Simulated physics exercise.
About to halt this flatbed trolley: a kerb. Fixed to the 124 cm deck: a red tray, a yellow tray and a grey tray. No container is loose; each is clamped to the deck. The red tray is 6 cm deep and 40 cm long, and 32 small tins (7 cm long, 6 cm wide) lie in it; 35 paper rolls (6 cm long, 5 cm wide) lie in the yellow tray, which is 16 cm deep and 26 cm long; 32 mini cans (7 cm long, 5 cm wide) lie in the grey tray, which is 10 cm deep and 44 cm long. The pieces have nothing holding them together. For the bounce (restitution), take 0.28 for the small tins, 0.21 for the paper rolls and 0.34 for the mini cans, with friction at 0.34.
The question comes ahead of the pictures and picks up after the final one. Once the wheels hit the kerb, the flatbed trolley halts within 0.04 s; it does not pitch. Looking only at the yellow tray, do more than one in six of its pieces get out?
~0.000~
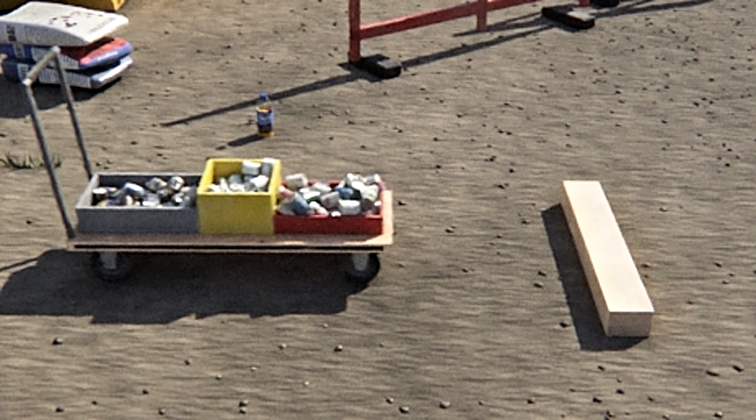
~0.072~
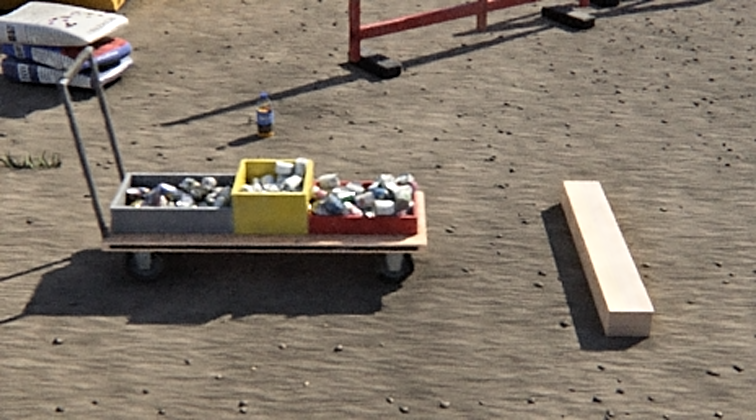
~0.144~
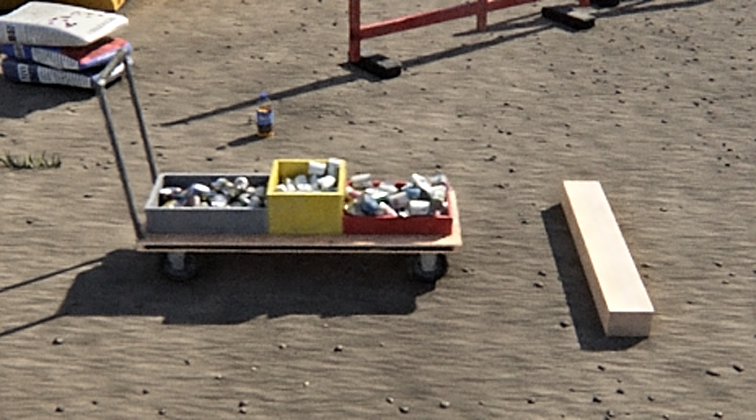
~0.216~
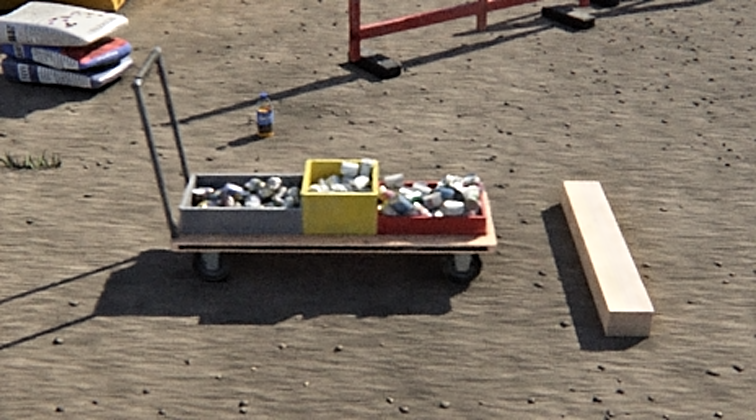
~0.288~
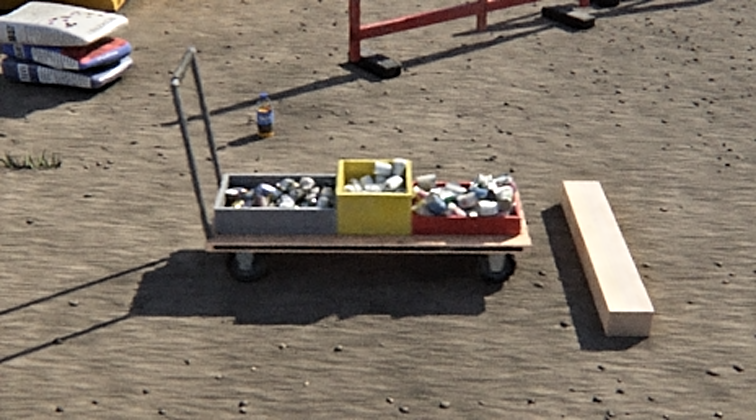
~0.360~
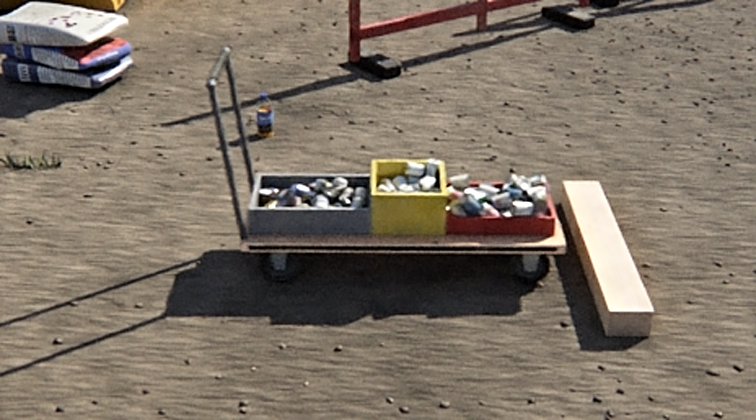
No.
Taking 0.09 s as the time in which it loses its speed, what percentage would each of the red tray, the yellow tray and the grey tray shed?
With that change, red tray 20 per cent, yellow tray 0 per cent, grey tray 0 per cent.
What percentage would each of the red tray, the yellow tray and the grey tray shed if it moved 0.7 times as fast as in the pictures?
Red tray 20, yellow tray 0, grey tray 0 per cent.
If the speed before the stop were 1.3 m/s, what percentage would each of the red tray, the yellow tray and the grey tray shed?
Then the red tray sheds 20 per cent of its load, the yellow tray 0 per cent, and the grey tray 0 per cent.
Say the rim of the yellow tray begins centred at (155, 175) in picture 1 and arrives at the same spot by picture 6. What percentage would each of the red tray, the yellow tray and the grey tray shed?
That would give red tray 40 %, yellow tray 10 % and grey tray 10 %.
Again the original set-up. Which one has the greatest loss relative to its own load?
That would be the red tray.
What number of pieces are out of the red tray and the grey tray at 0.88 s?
Estimated count: Red tray around 8, grey tray around 0.
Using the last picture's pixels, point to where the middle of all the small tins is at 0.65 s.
(559, 205).
After 0.43 s, the wheels strike.
After 0.53 s, the red tray is down by 3 of 32, the yellow tray has all 35 and the grey tray has all 32.
After 0.65 s, the red tray is down by 7 of 32, the yellow tray has all 35 and the grey tray has all 32.
After 0.88 s, the red tray is down by 9 of 32, the yellow tray has all 35 and the grey tray has all 32.
When it is over (at 1.38 s), the red tray is down by 10 of 32, the yellow tray has all 35 and the grey tray has all 32. Asked share, 0 of 35, 0 per cent.
